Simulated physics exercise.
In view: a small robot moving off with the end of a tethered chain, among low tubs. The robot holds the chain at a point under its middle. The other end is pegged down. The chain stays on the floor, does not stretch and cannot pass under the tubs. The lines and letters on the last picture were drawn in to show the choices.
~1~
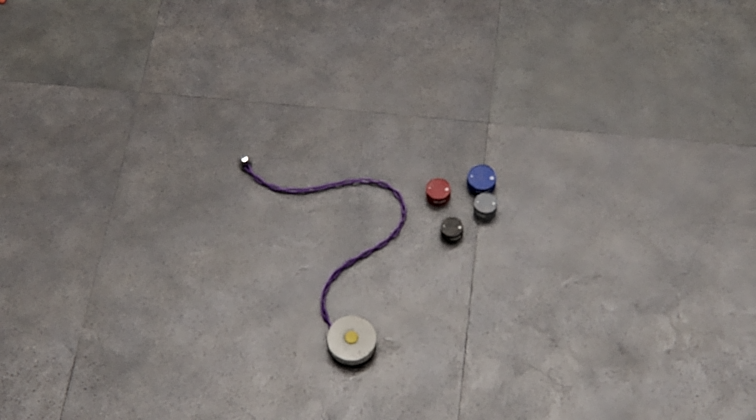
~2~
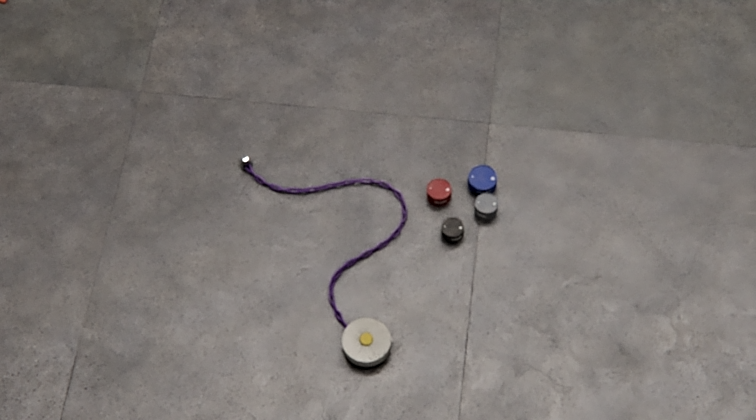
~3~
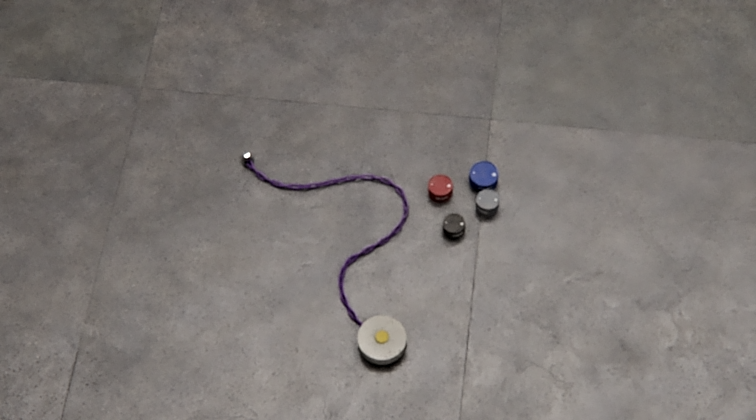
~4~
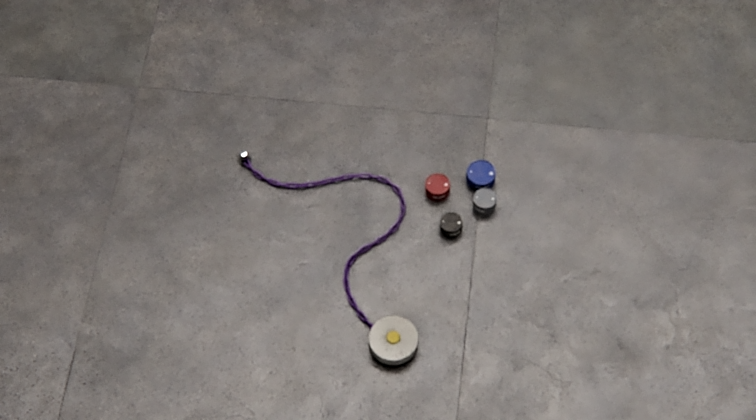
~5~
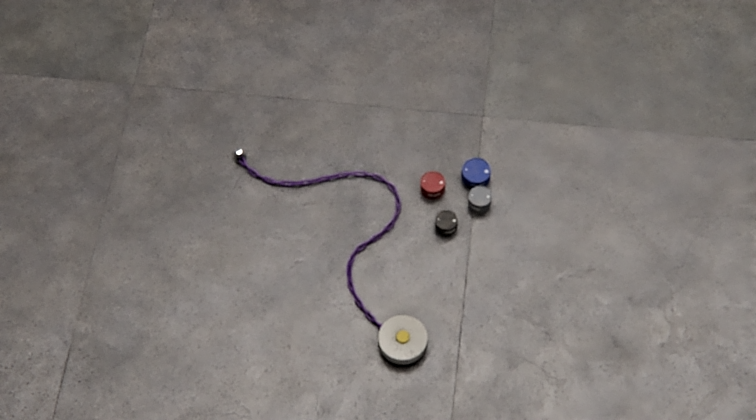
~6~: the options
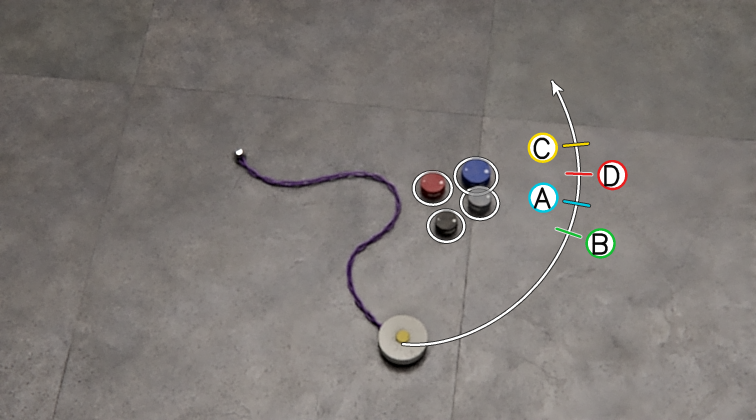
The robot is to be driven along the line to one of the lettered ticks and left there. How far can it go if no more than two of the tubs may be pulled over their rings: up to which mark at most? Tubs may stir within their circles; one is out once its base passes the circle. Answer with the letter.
C.
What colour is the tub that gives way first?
The black tub.
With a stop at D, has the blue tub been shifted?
By then, no.
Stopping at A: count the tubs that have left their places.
The count is none.
On the marked copy, A at (577, 203); B at (568, 233); C at (576, 145); D at (579, 174); the route from (403, 344) via (563, 245) to (552, 81).
Following C. Soon after the start, robot (511, 306).
Later, robot (572, 222).
In the end, robot (577, 140); black tub (447, 204); one over the rings.
As for the rest, A is within the limit but short; B is within the limit but short; D is within the limit but short.
